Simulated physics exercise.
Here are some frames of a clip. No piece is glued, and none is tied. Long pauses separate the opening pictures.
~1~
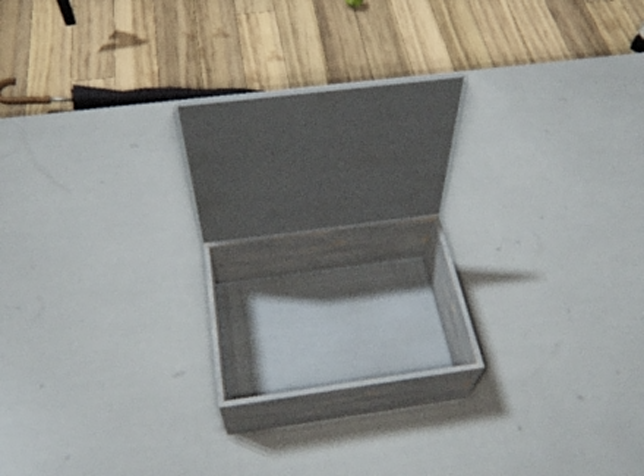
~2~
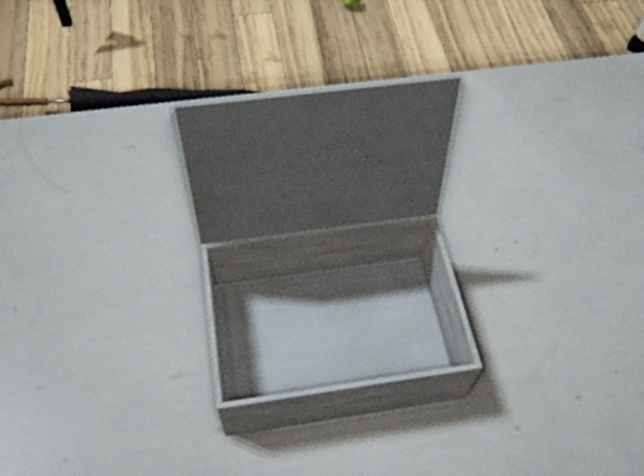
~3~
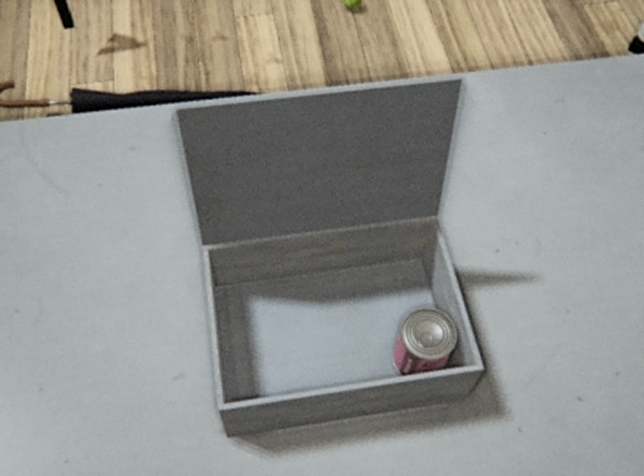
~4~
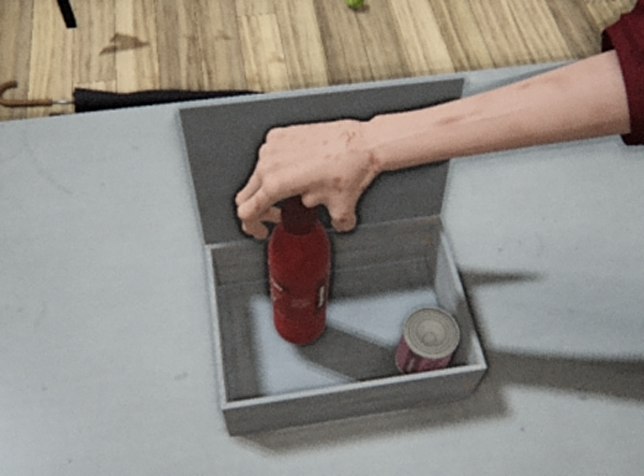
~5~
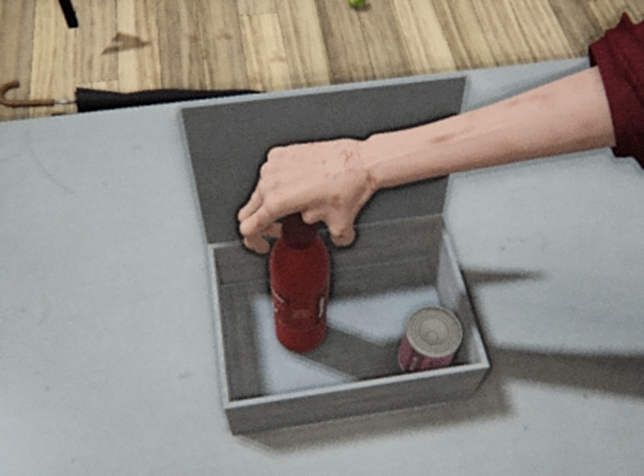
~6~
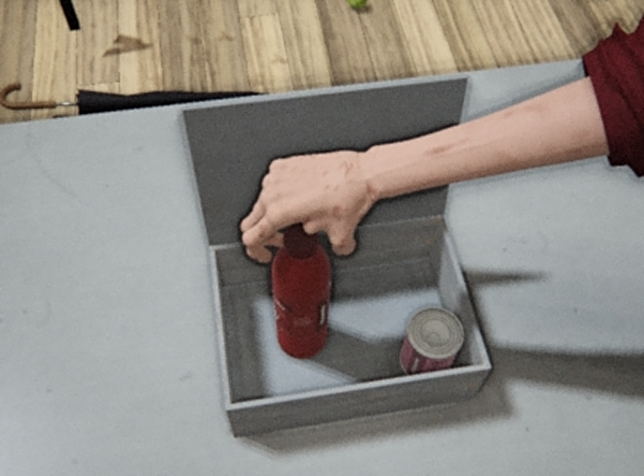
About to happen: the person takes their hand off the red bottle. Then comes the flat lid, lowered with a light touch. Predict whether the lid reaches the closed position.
My guess is the lid ends up unseated.
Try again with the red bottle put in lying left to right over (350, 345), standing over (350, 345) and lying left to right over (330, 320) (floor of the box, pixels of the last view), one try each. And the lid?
On the first go the lid comes to rest closed, on the second it is stopped short, on the third it comes to rest closed.
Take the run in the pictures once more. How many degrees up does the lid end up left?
Close to 65 degrees.
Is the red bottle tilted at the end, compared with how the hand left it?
It stays as it was set.
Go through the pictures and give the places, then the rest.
In the first picture, the last thing is not in view yet.
In the second picture, the last thing is not in view yet.
In the third picture, the last thing is not in view yet; pink tin (423, 347).
In the fourth picture, on its way; red bottle (299, 274); pink tin (426, 346).
In the fifth picture, on its way; red bottle (300, 285); pink tin (428, 345).
In the sixth picture, in place under the hand; red bottle (302, 293); pink tin (430, 346).
Then, 1.00 s after the last picture, lid starting down.
Then, 1.40 s after the last picture, lid 72° above the rim.
Then, 2.50 s after the last picture, lid 63° above the rim.
Then, 4.40 s after the last picture, lid 64° above the rim.
At rest, lid 65° above the rim; both in place. Seen from the same camera at the end, red bottle near (301, 288).
